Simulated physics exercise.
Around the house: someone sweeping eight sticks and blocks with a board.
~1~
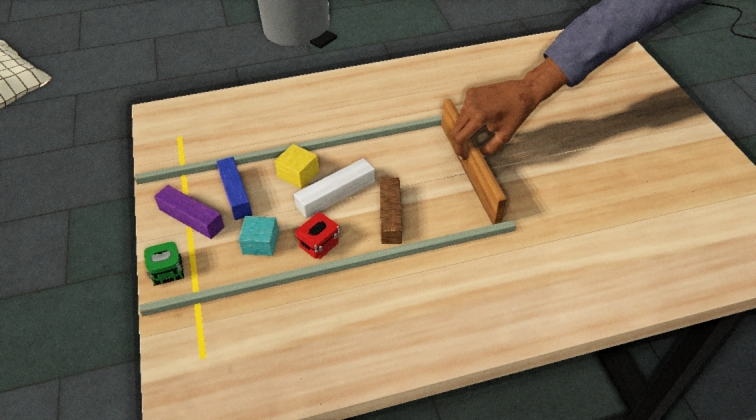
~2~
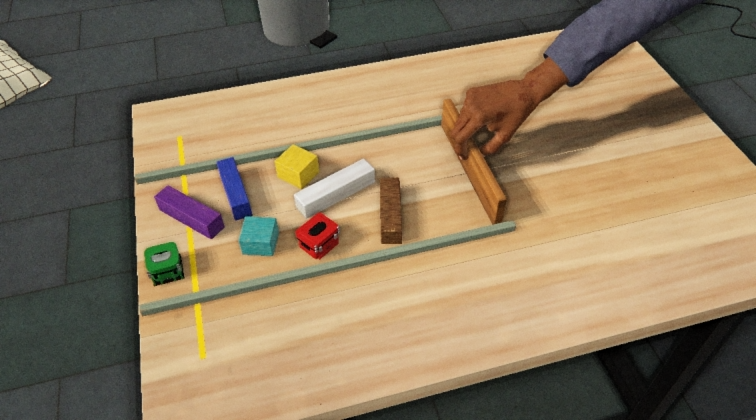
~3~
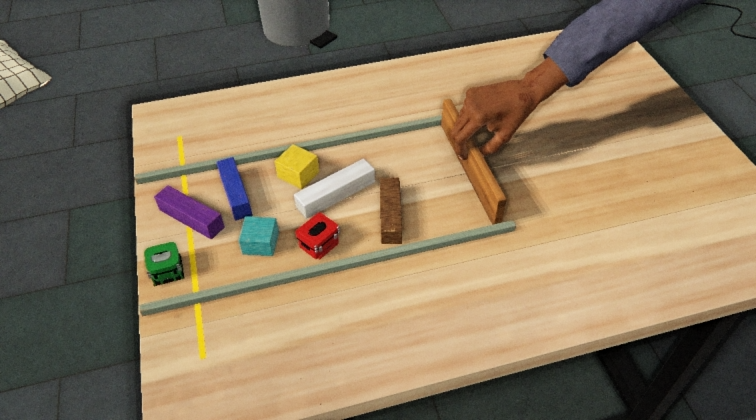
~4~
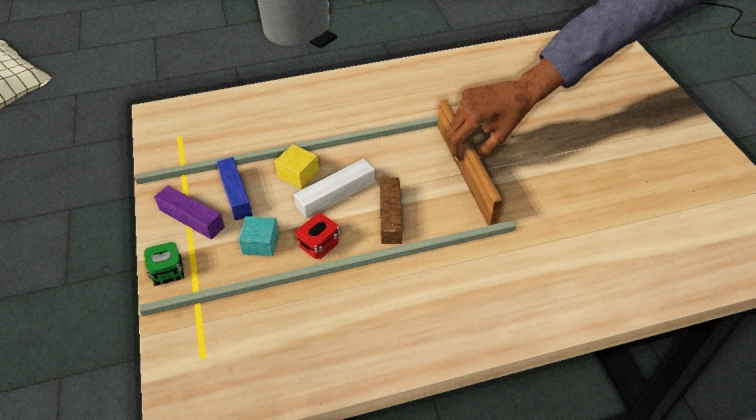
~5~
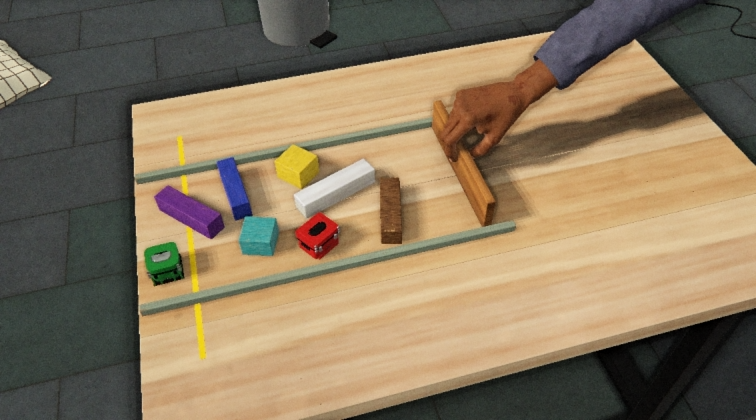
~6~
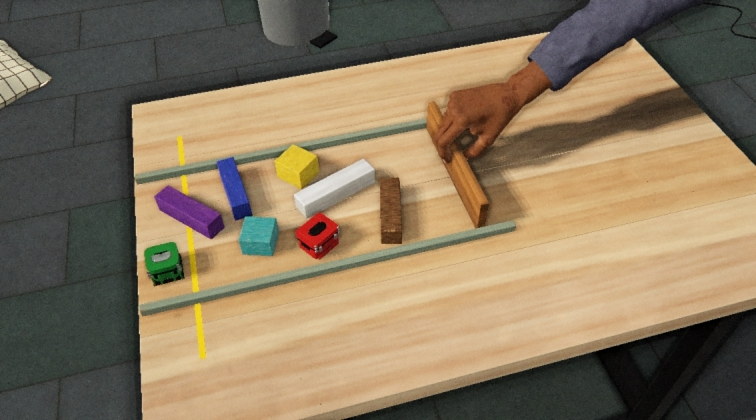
A hand reaching in from the upper right slides an upright wooden board slightly left along a pale wooden table, seen from above at an angle by a still camera. Between two grey-green rails lie a brown bar, white stick, yellow block, red case, teal block and blue bar, with purple and green pieces near yellow tape at left. The board moves slowly, touching none of these unmoving pieces.
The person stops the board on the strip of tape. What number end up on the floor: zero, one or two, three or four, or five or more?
In the end the number that fall off is three or four.
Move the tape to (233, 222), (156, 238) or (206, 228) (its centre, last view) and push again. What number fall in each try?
Down on the floor: 0, 6 and 1.
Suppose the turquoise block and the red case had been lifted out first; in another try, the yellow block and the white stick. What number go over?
Fallen: 2, and 1 in the other try.
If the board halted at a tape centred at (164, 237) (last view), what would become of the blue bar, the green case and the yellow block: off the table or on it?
The blue bar tumbles off, the green case falls, the yellow block stays on.
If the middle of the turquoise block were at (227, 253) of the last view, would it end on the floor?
It goes over.
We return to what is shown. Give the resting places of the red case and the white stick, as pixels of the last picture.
The red case stops around (155, 283); the white stick around (154, 233).
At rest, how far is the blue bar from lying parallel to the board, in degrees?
Near 5 degrees.
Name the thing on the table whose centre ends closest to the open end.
The blue bar.
A little later, none off yet; green case at rest near (165, 264); purple bar at rest near (189, 212); blue bar at rest near (234, 188).
When it is over, the number that fall off is three or four; down, turquoise block, purple bar and green case.
